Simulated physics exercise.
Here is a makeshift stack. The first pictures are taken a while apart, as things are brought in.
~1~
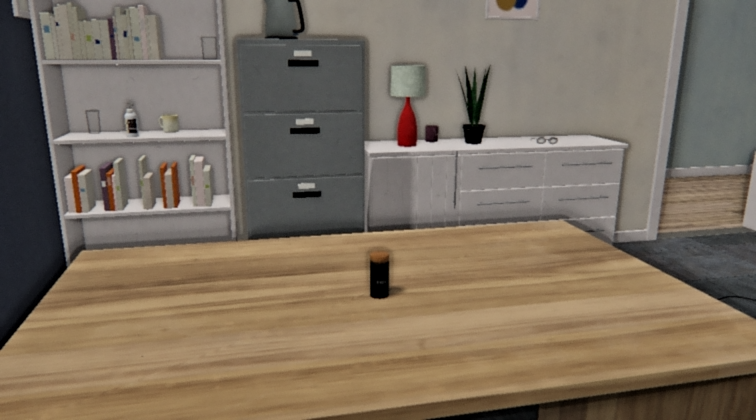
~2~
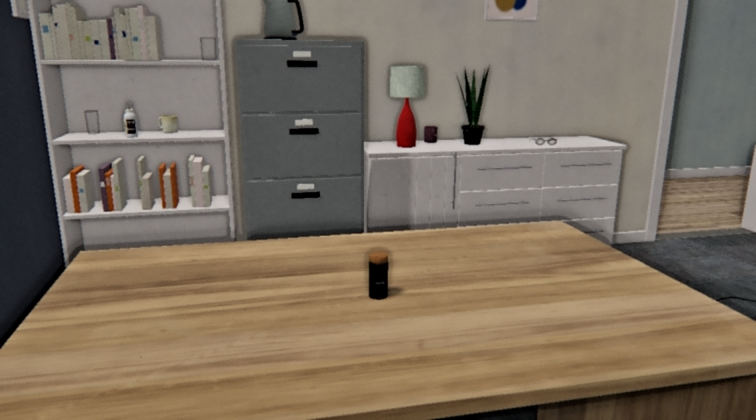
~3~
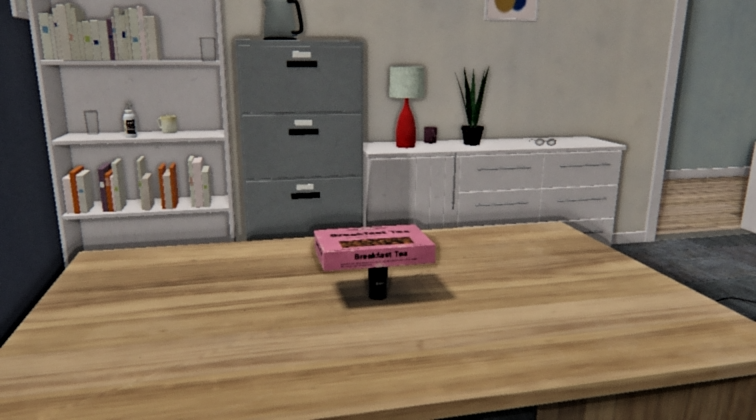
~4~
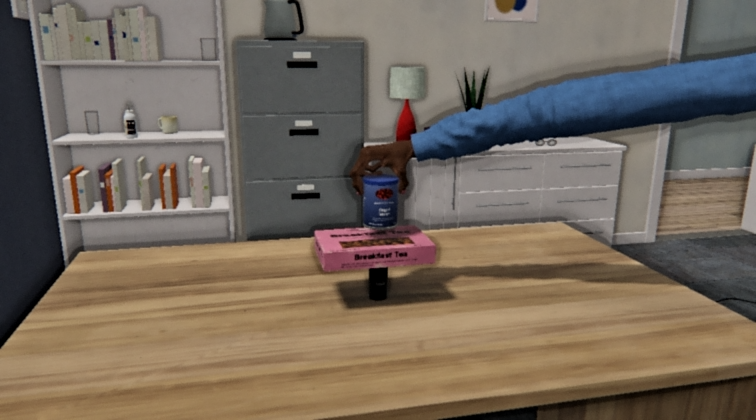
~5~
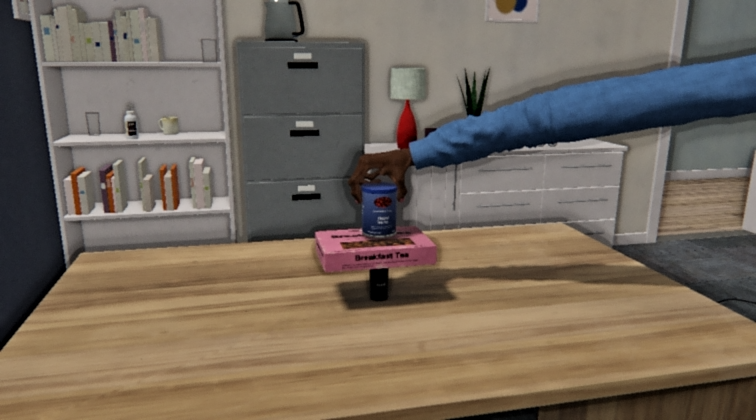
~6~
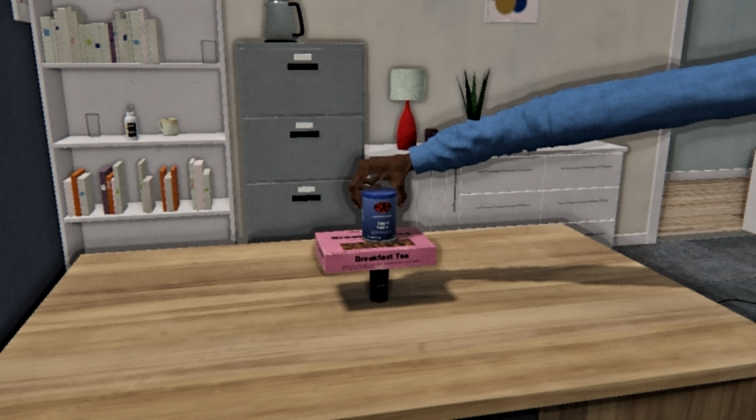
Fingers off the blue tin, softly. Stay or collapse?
Outcome: The stack stays up.
Then, 0.50 s later than the last frame, all is still.
Then, 1.30 s later than the last frame, blue tin resting near (379, 215).
When it is over, all 3 as before. End places, in pixels of the last picture, blue tin near (380, 215). The stack keeps its balance.
